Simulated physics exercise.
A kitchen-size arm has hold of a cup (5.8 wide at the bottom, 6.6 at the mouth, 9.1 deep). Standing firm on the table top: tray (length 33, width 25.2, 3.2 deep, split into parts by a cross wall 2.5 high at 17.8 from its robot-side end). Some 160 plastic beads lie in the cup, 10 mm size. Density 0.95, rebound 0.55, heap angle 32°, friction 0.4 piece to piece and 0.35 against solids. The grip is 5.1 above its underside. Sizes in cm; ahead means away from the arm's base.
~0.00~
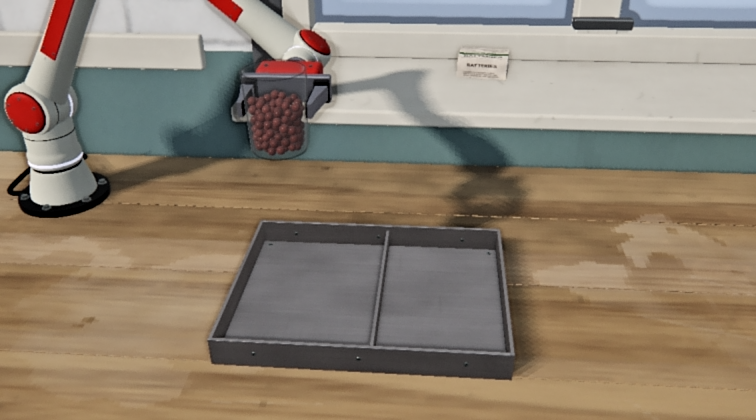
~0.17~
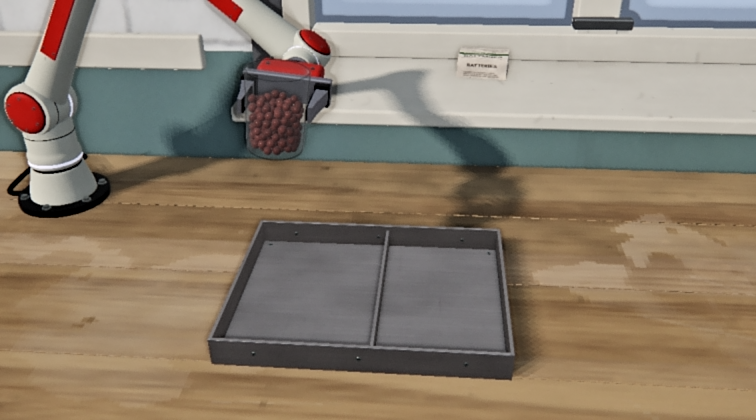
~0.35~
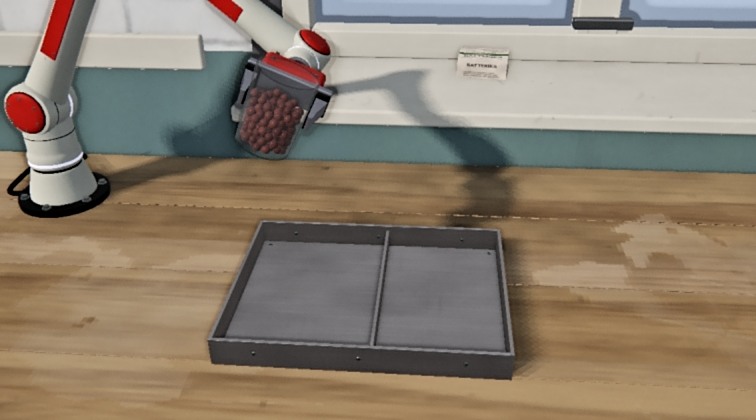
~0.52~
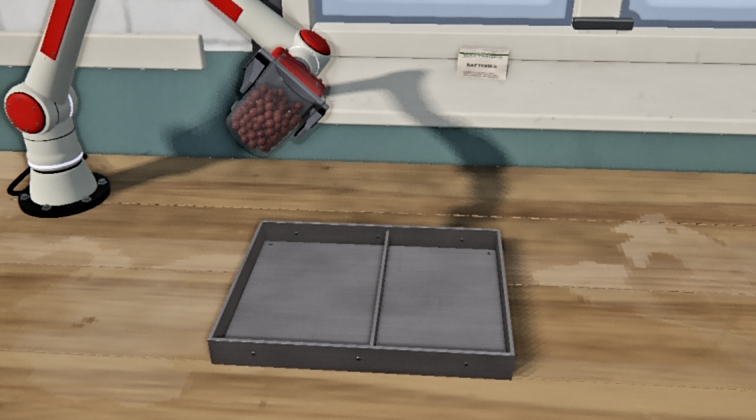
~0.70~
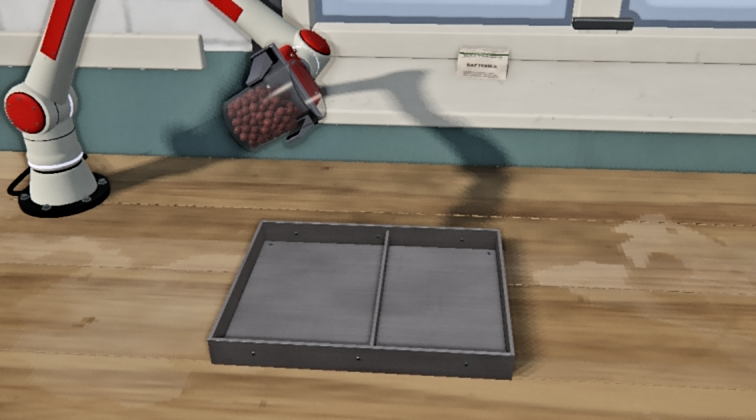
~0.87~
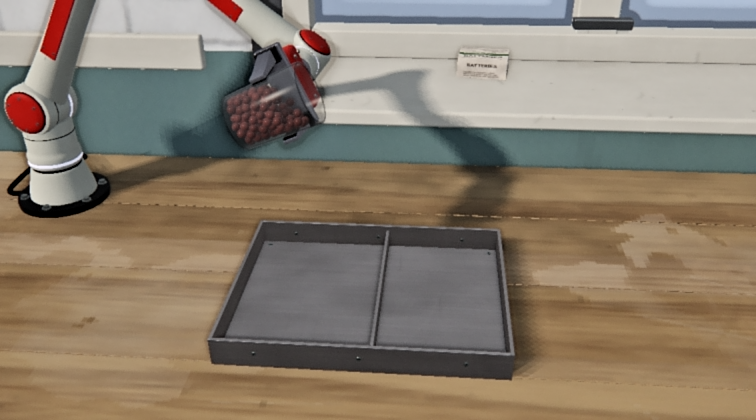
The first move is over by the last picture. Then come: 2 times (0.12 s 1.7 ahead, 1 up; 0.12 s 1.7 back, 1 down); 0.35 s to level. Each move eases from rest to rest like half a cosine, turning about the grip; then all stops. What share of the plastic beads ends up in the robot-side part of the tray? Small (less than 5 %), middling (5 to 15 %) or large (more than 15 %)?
In the robot-side part of the tray the share is small, less than 5 %.
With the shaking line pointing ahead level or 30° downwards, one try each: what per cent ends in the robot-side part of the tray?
About 0 and 0 per cent.
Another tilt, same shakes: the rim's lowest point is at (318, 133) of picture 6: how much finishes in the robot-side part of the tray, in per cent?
Some 25 per cent.
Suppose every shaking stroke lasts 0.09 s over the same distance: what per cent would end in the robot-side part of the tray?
It would be near 5 per cent.
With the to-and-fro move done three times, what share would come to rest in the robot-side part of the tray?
In that case some 0 per cent.
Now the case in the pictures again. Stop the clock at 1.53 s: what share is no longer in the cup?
Some 0 per cent.
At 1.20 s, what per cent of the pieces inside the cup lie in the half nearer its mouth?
Roughly 35 per cent.
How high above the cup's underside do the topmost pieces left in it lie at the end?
About 7.5 cm.
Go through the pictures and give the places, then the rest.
Cup middle at (277, 111), level; upper third of the load around (278, 108), from x 250 to 300, top at y 95; 162 in the cup, in the first picture.
Cup middle at (276, 111), tilted 6° forward; upper third of the load around (276, 108), from x 255 to 300, top at y 95, in the second picture.
Cup middle at (275, 111), tilted 23° forward; upper third of the load around (269, 108), from x 245 to 300, top at y 95, in the third picture.
Cup middle at (273, 110), tilted 43° forward; upper third of the load around (266, 105), from x 235 to 300, top at y 90, in the fourth picture.
Cup middle at (272, 109), tilted 60° forward; upper third of the load around (262, 103), from x 230 to 300, top at y 90, in the fifth picture.
Cup middle at (272, 109), tilted 66° forward; upper third of the load around (259, 102), from x 230 to 305, top at y 90; 162 in the cup, in the sixth picture.
By 1.20 s, tilted 66° forward, highest piece 28 above the table; 162 in the cup.
By 1.53 s, tilted 30° forward, highest piece 28 above the table; 160 in the cup, 2 in the robot-side part.
By 1.90 s, level, highest piece 29 above the table; 160 in the cup, 2 in the robot-side part.
By 2.95 s, level, highest piece 29 above the table; 160 in the cup, 2 in the robot-side part.
Final count, 160 in the cup, 2 in the robot-side part. That is 1 % in the robot-side part of the tray.
